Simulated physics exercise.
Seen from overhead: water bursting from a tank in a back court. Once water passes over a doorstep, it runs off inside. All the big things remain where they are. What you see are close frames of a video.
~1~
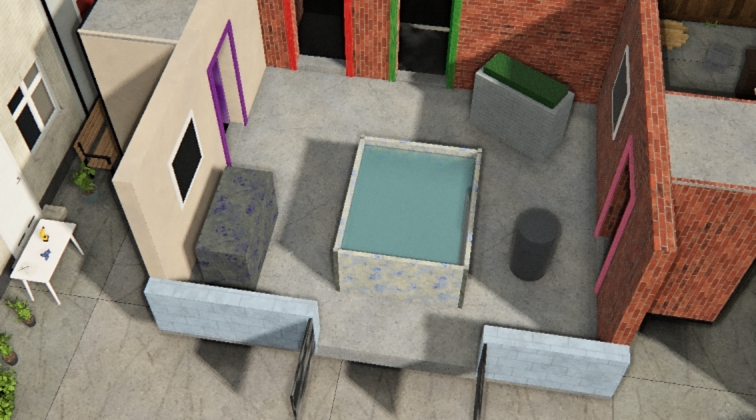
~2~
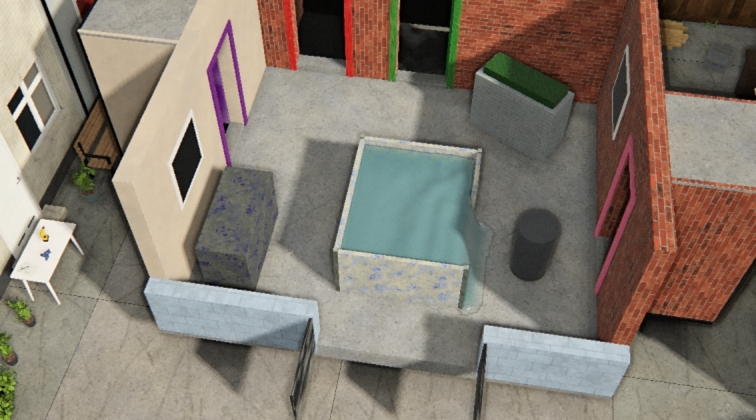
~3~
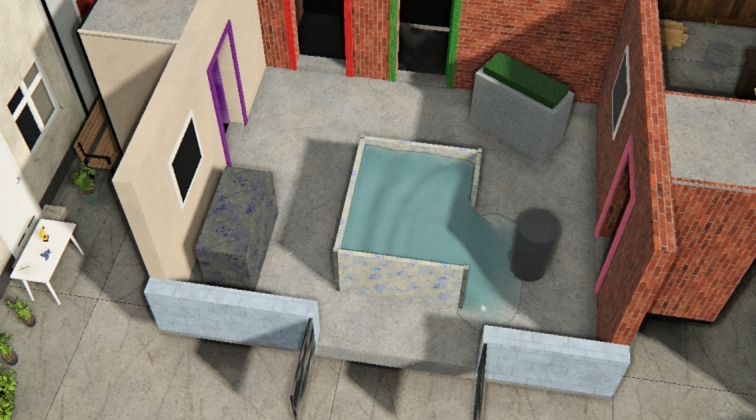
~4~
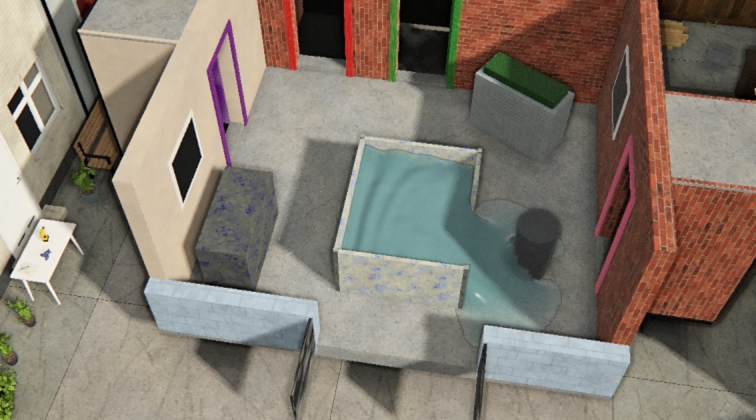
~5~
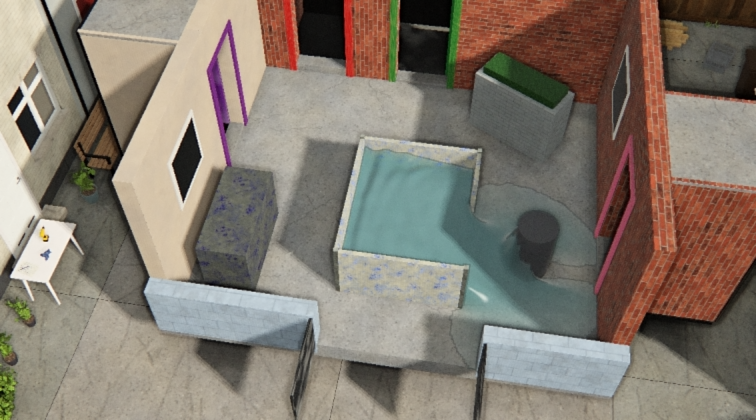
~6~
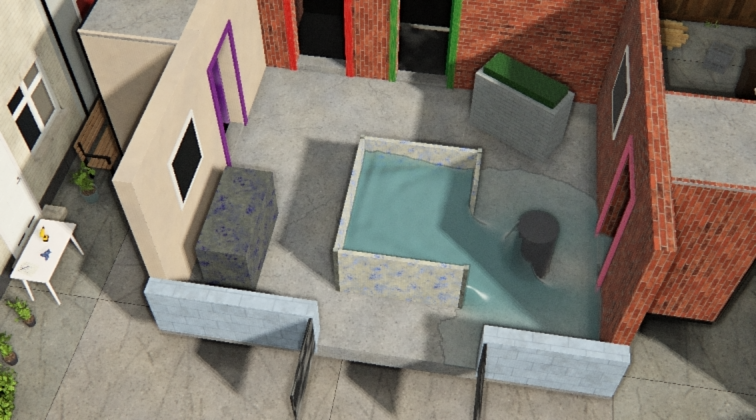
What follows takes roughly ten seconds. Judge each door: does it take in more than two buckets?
As I see it, the green door swallows an okay amount of water, the pink door swallows too much water, the red door swallows an okay amount of water, the purple door swallows too much water.
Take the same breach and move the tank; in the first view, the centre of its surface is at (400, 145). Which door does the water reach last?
It's the purple one.
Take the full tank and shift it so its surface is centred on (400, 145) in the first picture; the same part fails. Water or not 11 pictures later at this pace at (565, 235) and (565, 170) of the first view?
The first spot is swamped, the second swamped.
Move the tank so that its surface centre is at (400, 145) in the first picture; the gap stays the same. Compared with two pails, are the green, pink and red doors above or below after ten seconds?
Here's what I see: The green door never reaches it, while the pink door gets beyond it and the red door never reaches it.
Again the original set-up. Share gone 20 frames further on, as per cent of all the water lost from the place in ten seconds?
Near 35 %.
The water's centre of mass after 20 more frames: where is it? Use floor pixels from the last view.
Near (490, 219) in the last view.
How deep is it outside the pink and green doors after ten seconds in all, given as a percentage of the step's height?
I'd put the first at close to 130 per cent and the second at close to 100 per cent.
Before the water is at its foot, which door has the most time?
Result: The purple one.
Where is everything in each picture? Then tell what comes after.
The first picture shows the open tank at (411, 202) is whole and still.
In the second picture, water pours out at (465, 252) and has run to (463, 312).
In the third picture, the front is at (492, 323), out from the gap at (465, 252).
In the fourth picture, water pours out at (465, 253) and has run to (559, 249).
In the fifth picture, water pours out at (464, 254) and has run to (596, 247).
In the sixth picture, the front is at a hidden place, out from the gap at (465, 254).
A moment on, water covers 25 % of the floor; the green door not reached, the pink door over two buckets in, the red door not reached, the purple door not reached.
Next, water covers 40 % of the floor; the green door not reached, the pink door far over two buckets in, the red door not reached, the purple door not reached.
Then, water covers 65 % of the floor; the green door wet at the sill, nothing in, the pink door far over two buckets in, the red door wet at the sill, nothing in, the purple door not reached.
Later, water covers 95 % of the floor; the green door under two buckets in, the pink door far over two buckets in, the red door wet at the sill, nothing in, the purple door under two buckets in.
In the end, water covers 100 % of the floor; the green door under two buckets in, the pink door far over two buckets in, the red door wet at the sill, nothing in, the purple door far over two buckets in.
